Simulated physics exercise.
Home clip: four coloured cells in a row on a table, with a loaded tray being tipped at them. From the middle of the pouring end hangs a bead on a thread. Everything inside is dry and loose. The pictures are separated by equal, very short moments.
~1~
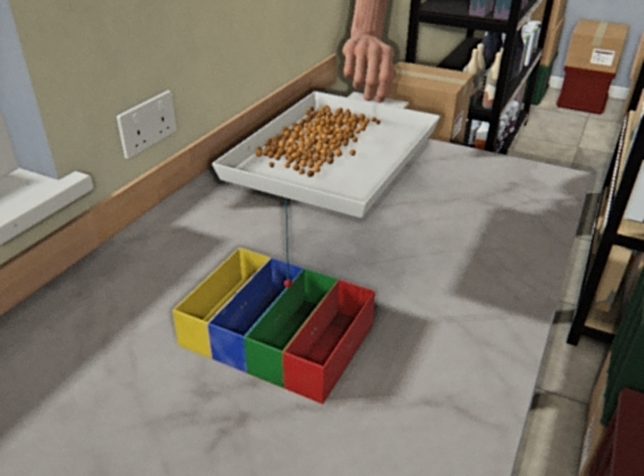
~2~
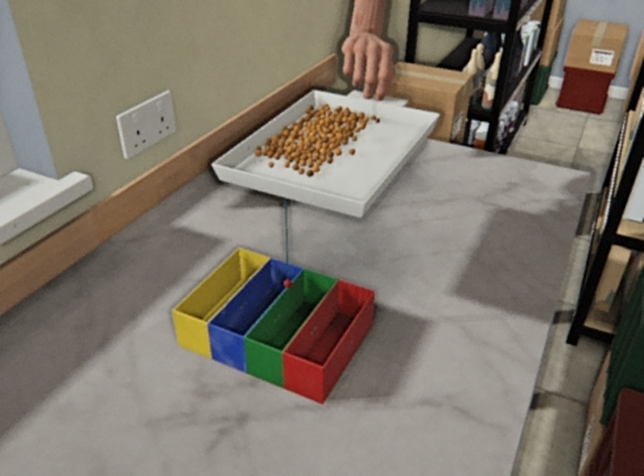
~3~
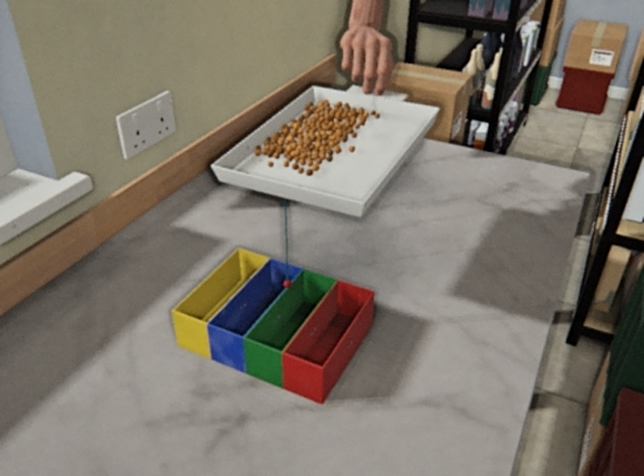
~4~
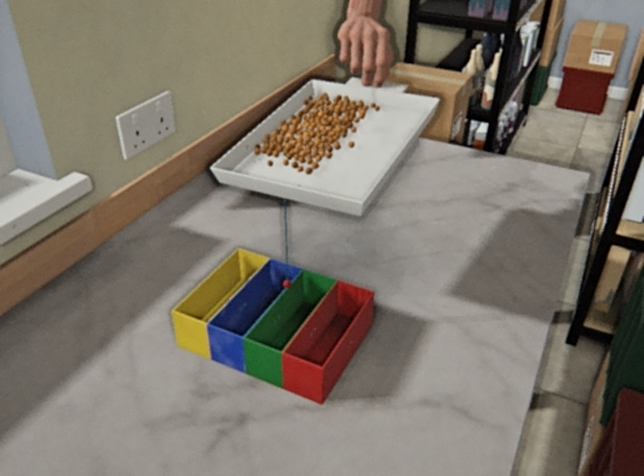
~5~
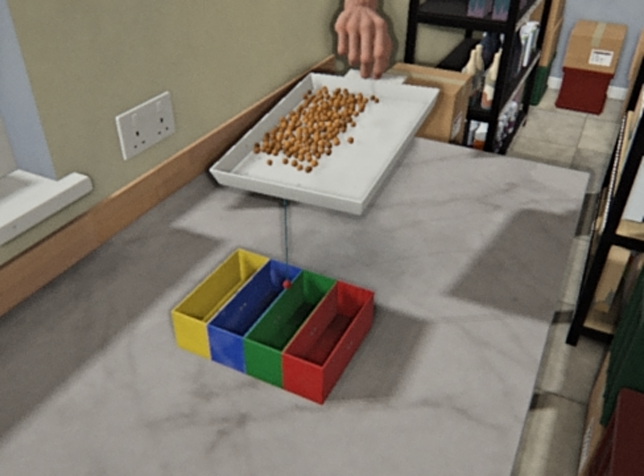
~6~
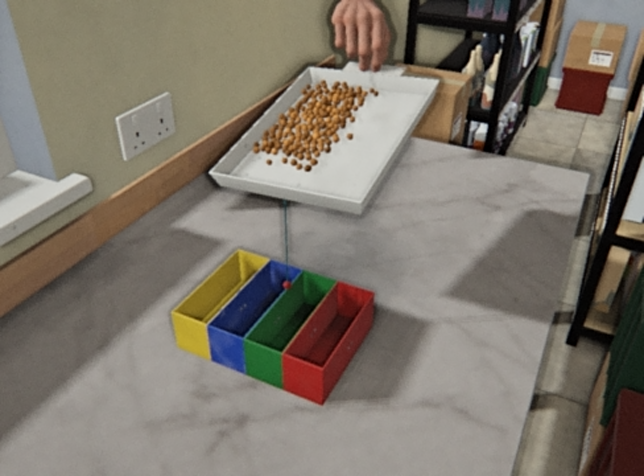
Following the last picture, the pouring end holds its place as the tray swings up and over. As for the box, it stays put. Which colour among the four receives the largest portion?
Yellow.
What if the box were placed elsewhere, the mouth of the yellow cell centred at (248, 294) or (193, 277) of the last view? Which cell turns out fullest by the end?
Yellow; that blue cell.
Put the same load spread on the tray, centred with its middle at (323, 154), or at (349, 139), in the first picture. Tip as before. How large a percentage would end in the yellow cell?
The first gives 50 %, the second 60 %.
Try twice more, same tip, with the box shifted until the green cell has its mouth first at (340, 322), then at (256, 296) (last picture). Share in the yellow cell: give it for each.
You'd get 20 in a hundred the first time and 10 in a hundred the second.
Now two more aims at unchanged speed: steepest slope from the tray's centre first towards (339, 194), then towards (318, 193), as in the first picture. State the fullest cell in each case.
First: The cell in red, second: The red one.
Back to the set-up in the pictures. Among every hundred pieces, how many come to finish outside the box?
Close to 10 in a hundred.
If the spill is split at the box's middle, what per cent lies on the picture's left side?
It comes to about 100 percent.
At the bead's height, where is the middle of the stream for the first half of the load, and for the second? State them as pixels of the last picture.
It goes through near (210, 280) first, then near (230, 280).
Just after the last frame, tray tipped steeply; almost all on the tray; just a few falling or outside the box.
A moment on, tray tipped right over; the larger part on the tray; just a few in the yellow cell; just a few in the blue cell; about a tenth falling or outside the box.
Further on, tray tipped past a quarter turn; roughly two thirds in the yellow cell; roughly a quarter in the blue cell; just a few in the green cell; just a few in the red cell; about a tenth falling or outside the box.
When it is over, tray tipped past a quarter turn; roughly two thirds in the yellow cell; roughly a quarter in the blue cell; just a few in the green cell; just a few in the red cell; about a tenth outside the box.
